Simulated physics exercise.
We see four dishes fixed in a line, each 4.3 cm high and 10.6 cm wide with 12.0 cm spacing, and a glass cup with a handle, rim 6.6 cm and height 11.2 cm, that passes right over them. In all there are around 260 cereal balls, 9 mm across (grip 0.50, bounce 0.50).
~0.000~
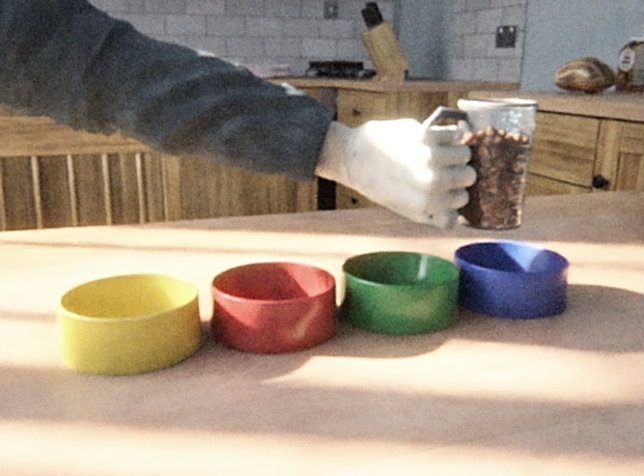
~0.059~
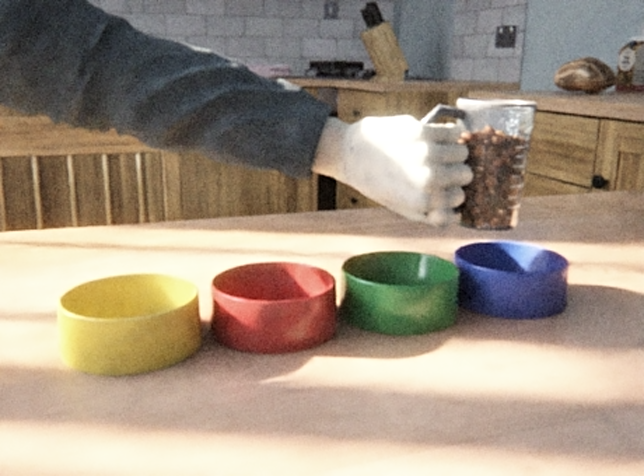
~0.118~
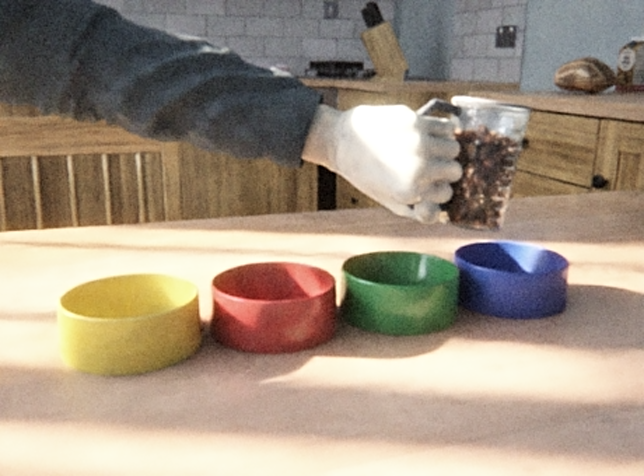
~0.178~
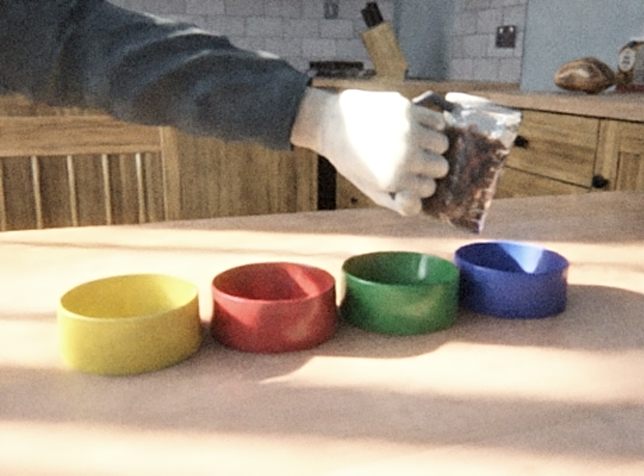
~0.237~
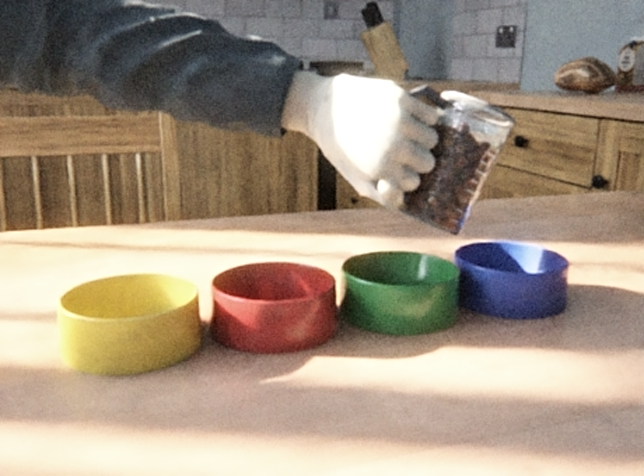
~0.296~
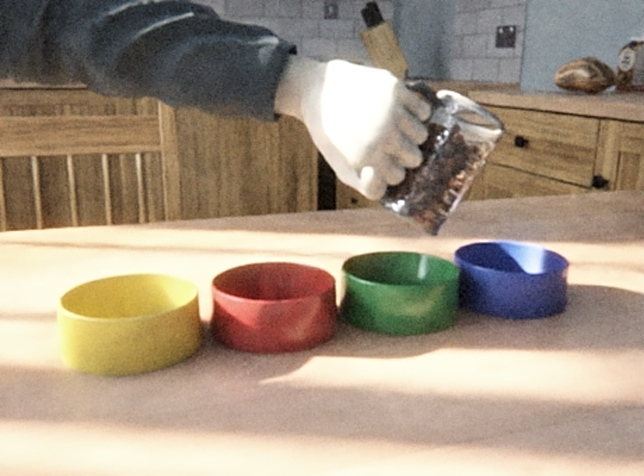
Kitchen table with yellow, red, green and blue dishes, a pale hand moving a glass cup of brown pieces left while tilting it.
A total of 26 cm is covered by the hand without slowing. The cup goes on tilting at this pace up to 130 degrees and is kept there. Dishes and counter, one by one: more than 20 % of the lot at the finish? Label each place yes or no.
Red dish: Yes. Blue dish: No. Green dish: No. Yellow dish: No. Counter: No.
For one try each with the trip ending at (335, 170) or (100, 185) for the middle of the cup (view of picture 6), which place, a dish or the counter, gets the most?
The biggest share goes to green first, then to red.
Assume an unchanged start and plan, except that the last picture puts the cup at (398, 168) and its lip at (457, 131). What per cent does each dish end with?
You'd end up with red at 100, blue at 0, green at 0 and yellow at 0.
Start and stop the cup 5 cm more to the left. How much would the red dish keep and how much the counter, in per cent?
The red dish would get 80 and the counter 20.
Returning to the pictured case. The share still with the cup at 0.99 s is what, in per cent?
Close to 85 in a hundred.
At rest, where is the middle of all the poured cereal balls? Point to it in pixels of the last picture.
About (284, 306).
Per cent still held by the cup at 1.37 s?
Roughly 0 per cent of the load.
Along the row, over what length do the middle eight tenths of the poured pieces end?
6 centimetres.
After 0.71 s, tilt 88 degrees; cup holds 100 %.
Then, at 0.99 s, tilt 125 degrees; cup holds 85 %, red 10 %.
Then, at 1.37 s, tilt 130 degrees; cup holds 0 %, red 95 %, green 5 %.
At rest (1.8 s), red 95 %, blue 0 %, green 5 %, yellow 0 %, counter 5 %.
